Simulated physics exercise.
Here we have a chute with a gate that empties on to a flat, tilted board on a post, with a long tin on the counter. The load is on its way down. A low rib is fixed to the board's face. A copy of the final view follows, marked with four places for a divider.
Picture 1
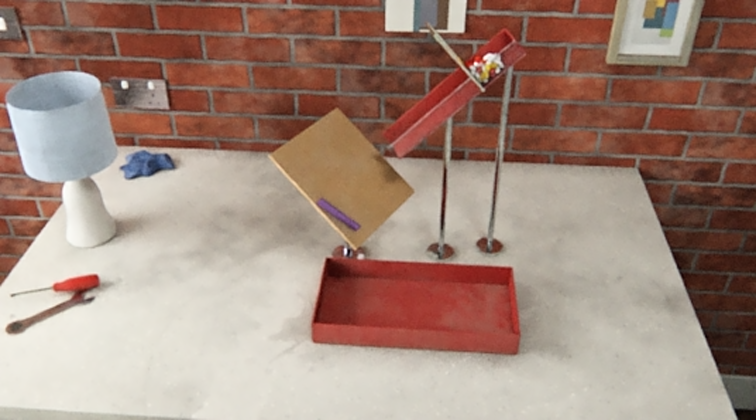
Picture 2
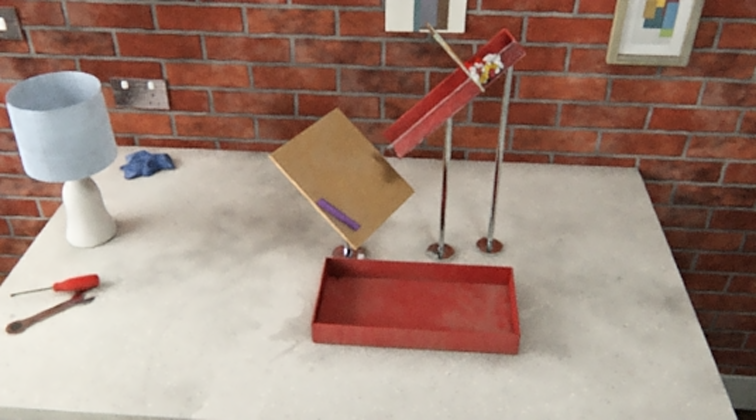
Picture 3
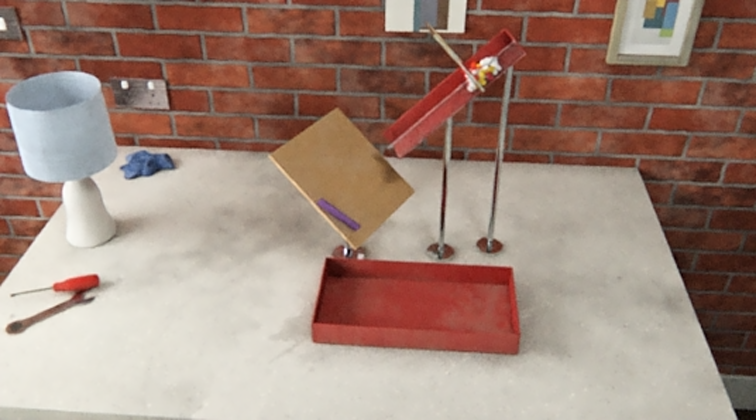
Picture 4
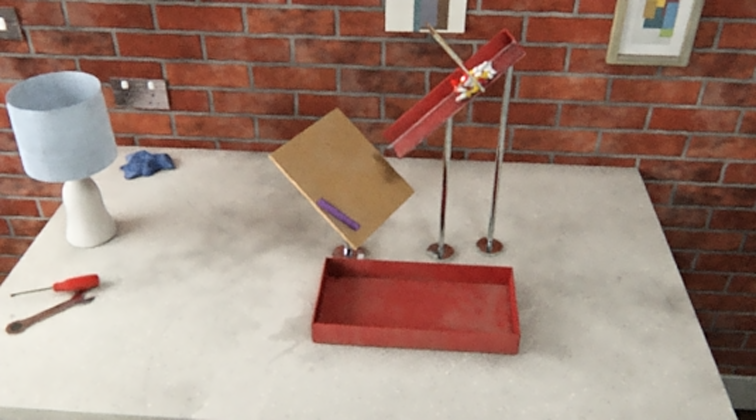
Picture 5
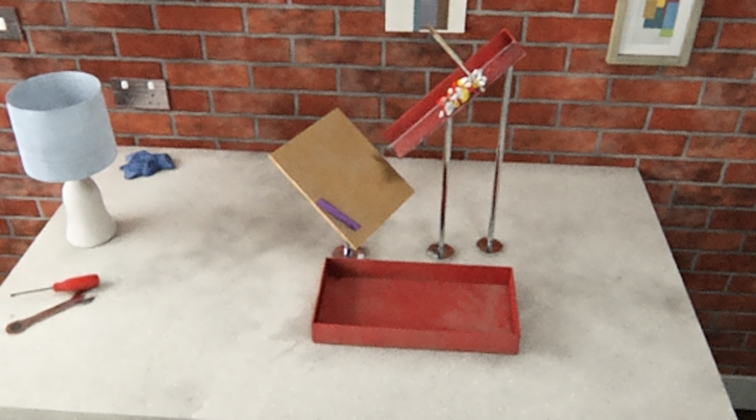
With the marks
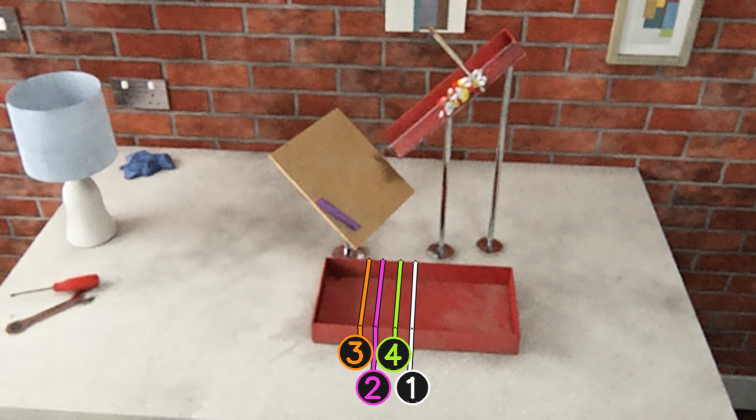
The clip opens on a small cluster of white, red and yellow pieces high in a sloping red chute, above a tilted board and an empty red tin. The pieces slide down and leftward along the chute, spreading slightly as they go, while the board and tin stay still.
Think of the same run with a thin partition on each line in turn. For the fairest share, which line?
Line 4 does it best.
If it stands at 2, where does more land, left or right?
More lands on the right.
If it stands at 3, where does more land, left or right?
Right.
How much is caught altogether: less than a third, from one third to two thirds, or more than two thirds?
It is more than two thirds.
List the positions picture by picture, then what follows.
In the first frame, load behind the gate at (484, 66), jelly beans; lip of the chute at (396, 152), sloping fairly steeply.
In the second frame, middle of the board at (347, 174), tilted fairly steeply; middle of its low edge at (388, 219); of its high edge at (305, 130).
In the third frame, front corners of the tin at (312, 323) and (520, 335), empty; front of the load at (470, 88).
In the fourth frame, middle of the load at (473, 79); its front at (458, 99), about a quarter of the way to the lip; rib from (321, 198) to (361, 226).
In the fifth frame, middle of the load at (461, 92); its front at (442, 113), about half of the way to the lip.
On the marked copy, line 1 crosses the front rim at (411, 329); line 2 crosses the front rim at (375, 327); line 3 crosses the front rim at (360, 326); line 4 crosses the front rim at (395, 328).
With 1, of what is caught, nearly all on the left of the divider, a stray few on the right.
With 2, of what is caught, a stray few on the left of the divider, nearly all on the right.
With 3, of what is caught, none on the left of the divider, all on the right.
With 4, of what is caught, about half on the left of the divider, about half on the right.
